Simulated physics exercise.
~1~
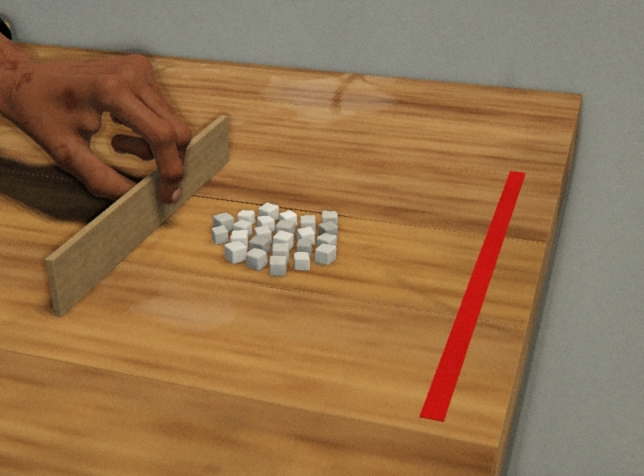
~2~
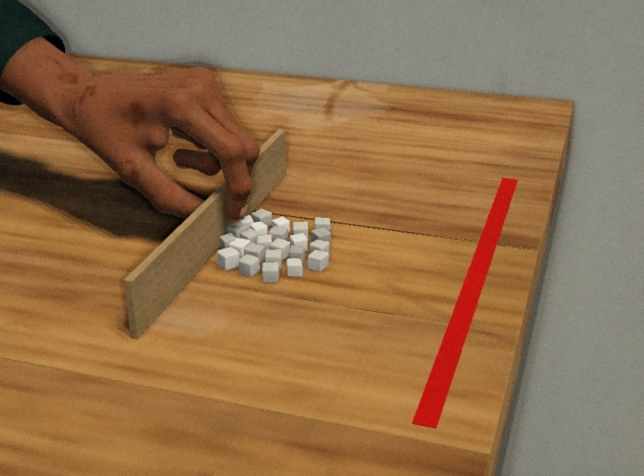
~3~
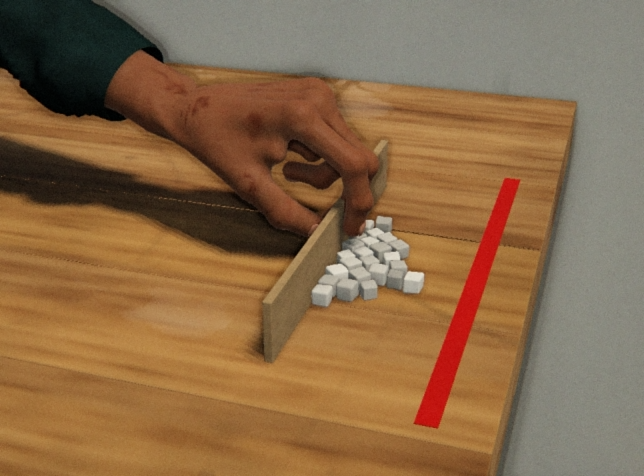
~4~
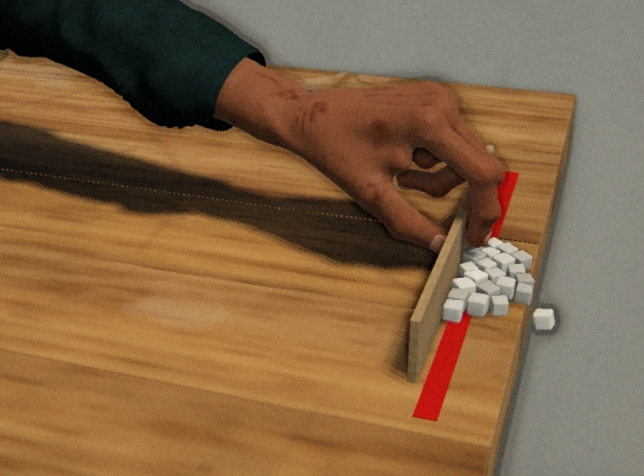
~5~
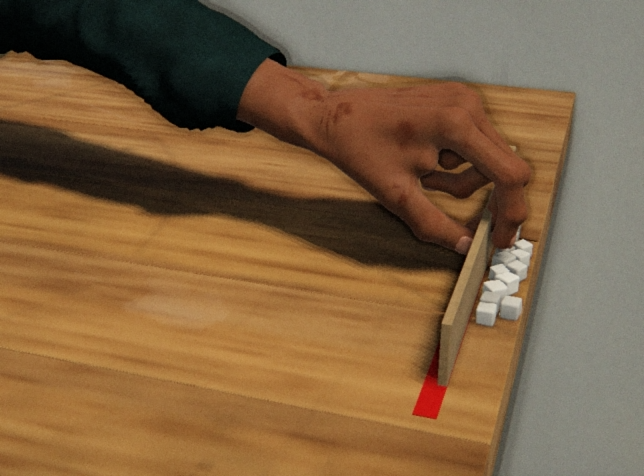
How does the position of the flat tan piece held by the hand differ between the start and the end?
At the start it stands on the left part of the table, to the left of the white cubes and well away from the red strip. By the end it is over on the right, at the red strip near the table's edge.
